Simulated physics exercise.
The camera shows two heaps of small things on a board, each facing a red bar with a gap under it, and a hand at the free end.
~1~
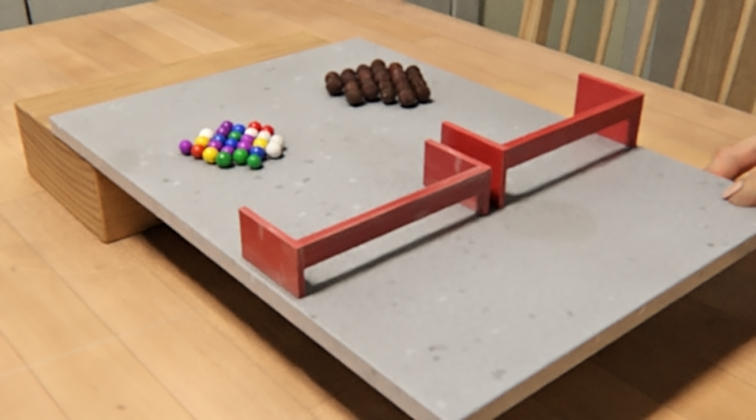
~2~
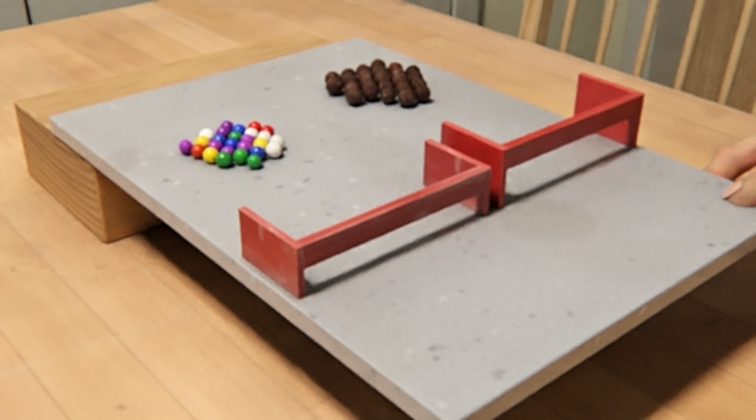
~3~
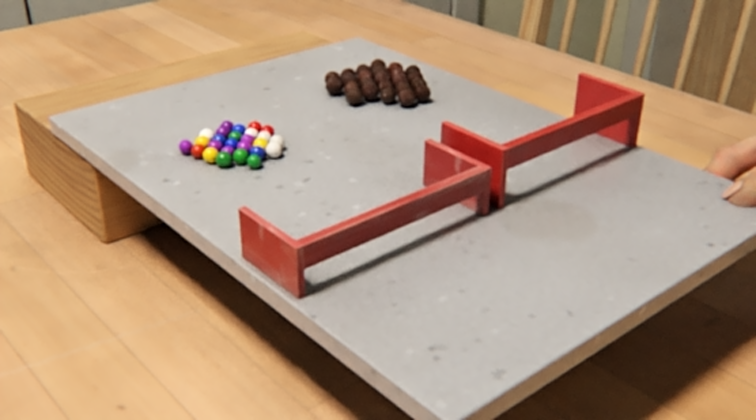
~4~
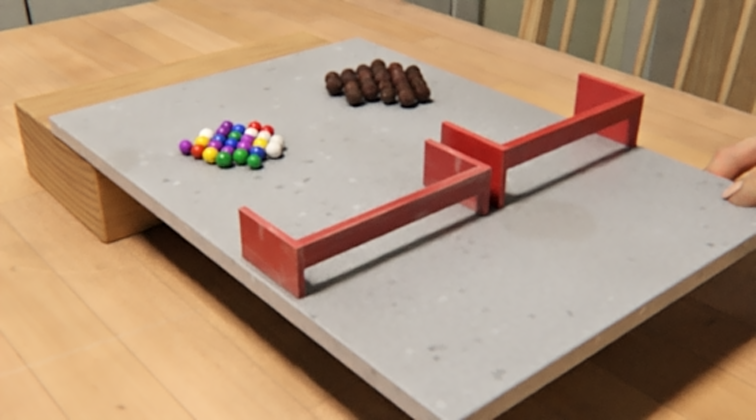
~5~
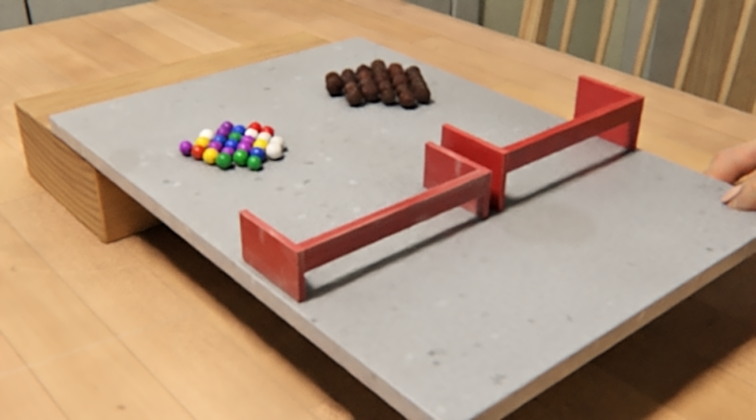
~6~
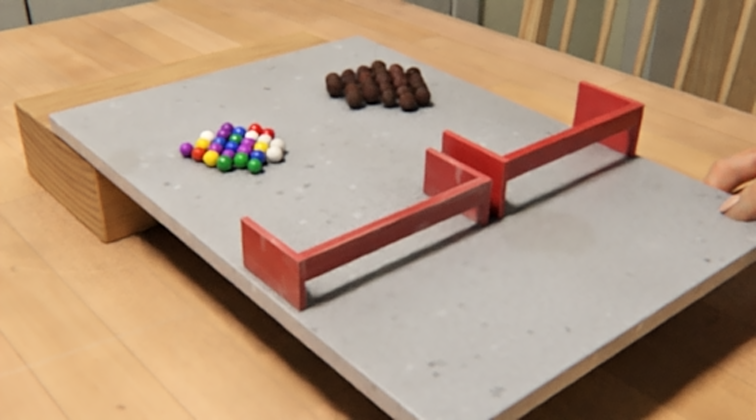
On a wooden table, a hand at a grey board's end barely lowering it, colourful beads and brown balls staying still behind red bars.
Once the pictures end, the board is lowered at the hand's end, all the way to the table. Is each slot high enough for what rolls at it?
For the nearer handful: It clears the opening. Farther handful: It clears the opening.
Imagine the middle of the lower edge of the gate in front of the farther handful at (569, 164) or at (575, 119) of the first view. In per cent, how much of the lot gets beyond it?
0 %, then 100 %.
Then, 0.21 s after the last picture, board sloping at 6°; nearer handful where it was; farther handful where it was.
Then, 0.47 s after the last picture, board sloping at 10°; nearer handful on its way down; farther handful on its way down.
Then, 0.76 s after the last picture, board resting at 11°; nearer handful about a quarter past its gate; farther handful a small part past its gate.
By the end, board resting at 11°; nearer handful all past its gate; farther handful all past its gate.
